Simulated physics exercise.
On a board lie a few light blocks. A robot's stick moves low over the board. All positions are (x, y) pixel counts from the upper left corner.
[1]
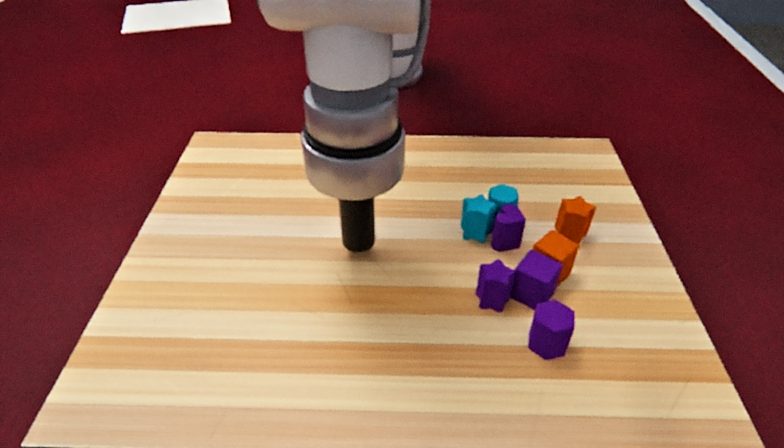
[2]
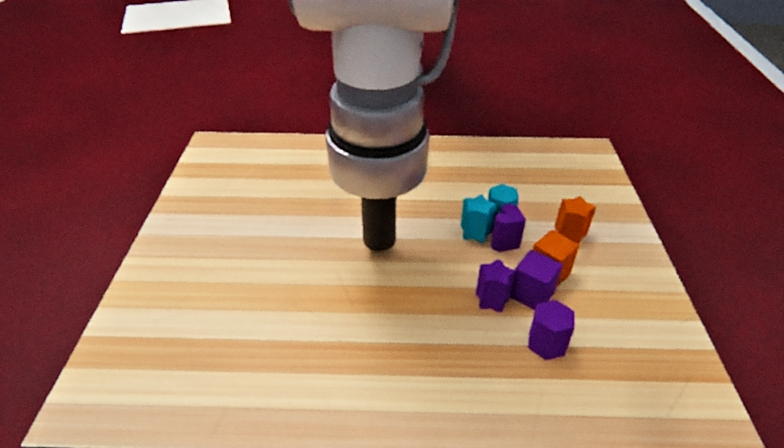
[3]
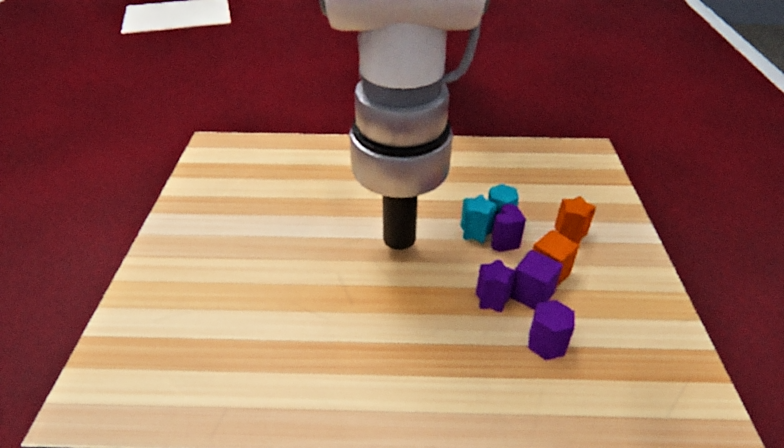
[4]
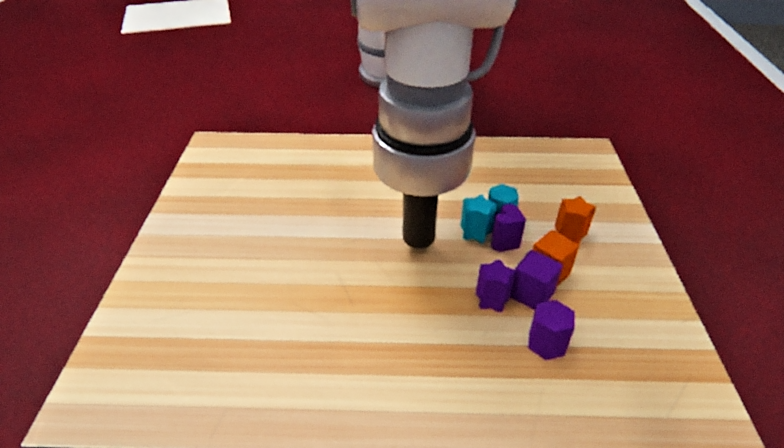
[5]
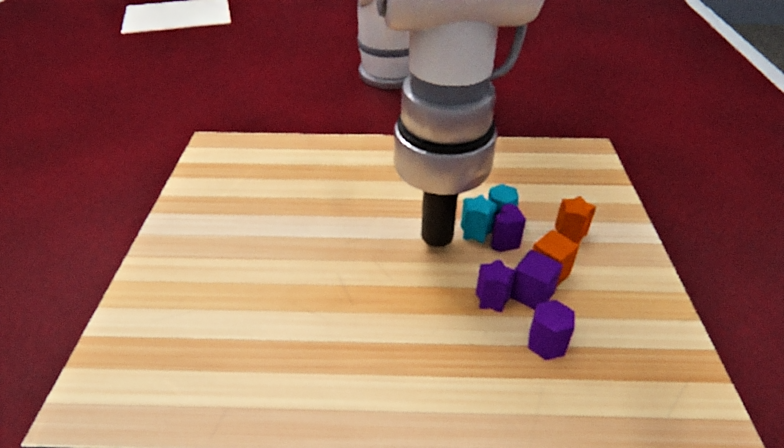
At first, a robot arm holds a black stick low over a striped wooden board, left of a cluster of turquoise, purple and orange blocks. The arm then slides the stick steadily to the right, closing the gap until its tip is just beside the turquoise star, while the blocks stay still.
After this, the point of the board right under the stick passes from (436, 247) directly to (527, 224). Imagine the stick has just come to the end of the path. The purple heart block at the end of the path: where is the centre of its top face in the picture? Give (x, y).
If I read the scene right, the answer is (552, 213).
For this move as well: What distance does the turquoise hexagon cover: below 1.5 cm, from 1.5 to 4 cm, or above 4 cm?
It gets moved over 4 cm.
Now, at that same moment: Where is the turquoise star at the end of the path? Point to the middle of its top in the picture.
The middle of its upper face should be somewhere near (545, 181).
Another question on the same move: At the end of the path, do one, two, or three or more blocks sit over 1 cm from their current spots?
In total, three or more blocks get moved by over 1 cm.
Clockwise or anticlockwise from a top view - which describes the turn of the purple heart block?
It goes clockwise.
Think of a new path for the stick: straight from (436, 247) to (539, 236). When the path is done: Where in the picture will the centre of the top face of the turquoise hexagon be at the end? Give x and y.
I'd say the turquoise hexagon ends with its top centre at (519, 175).
What follows on the original path. One third of the way, stick (469, 230); turquoise star (497, 199); turquoise hexagon (514, 187), turned 15° anticlockwise; purple heart block (514, 214), turned 15° clockwise.
Two thirds of the way, stick (500, 222); turquoise star (522, 189), turned 25° anticlockwise; turquoise hexagon (529, 175), turned 40° anticlockwise; purple heart block (536, 213), turned 80° clockwise.
At the end, stick (529, 214); turquoise star (545, 181), turned 55° anticlockwise; turquoise hexagon (535, 166), turned 75° anticlockwise; purple heart block (552, 213), turned 145° clockwise; orange star unmoved.
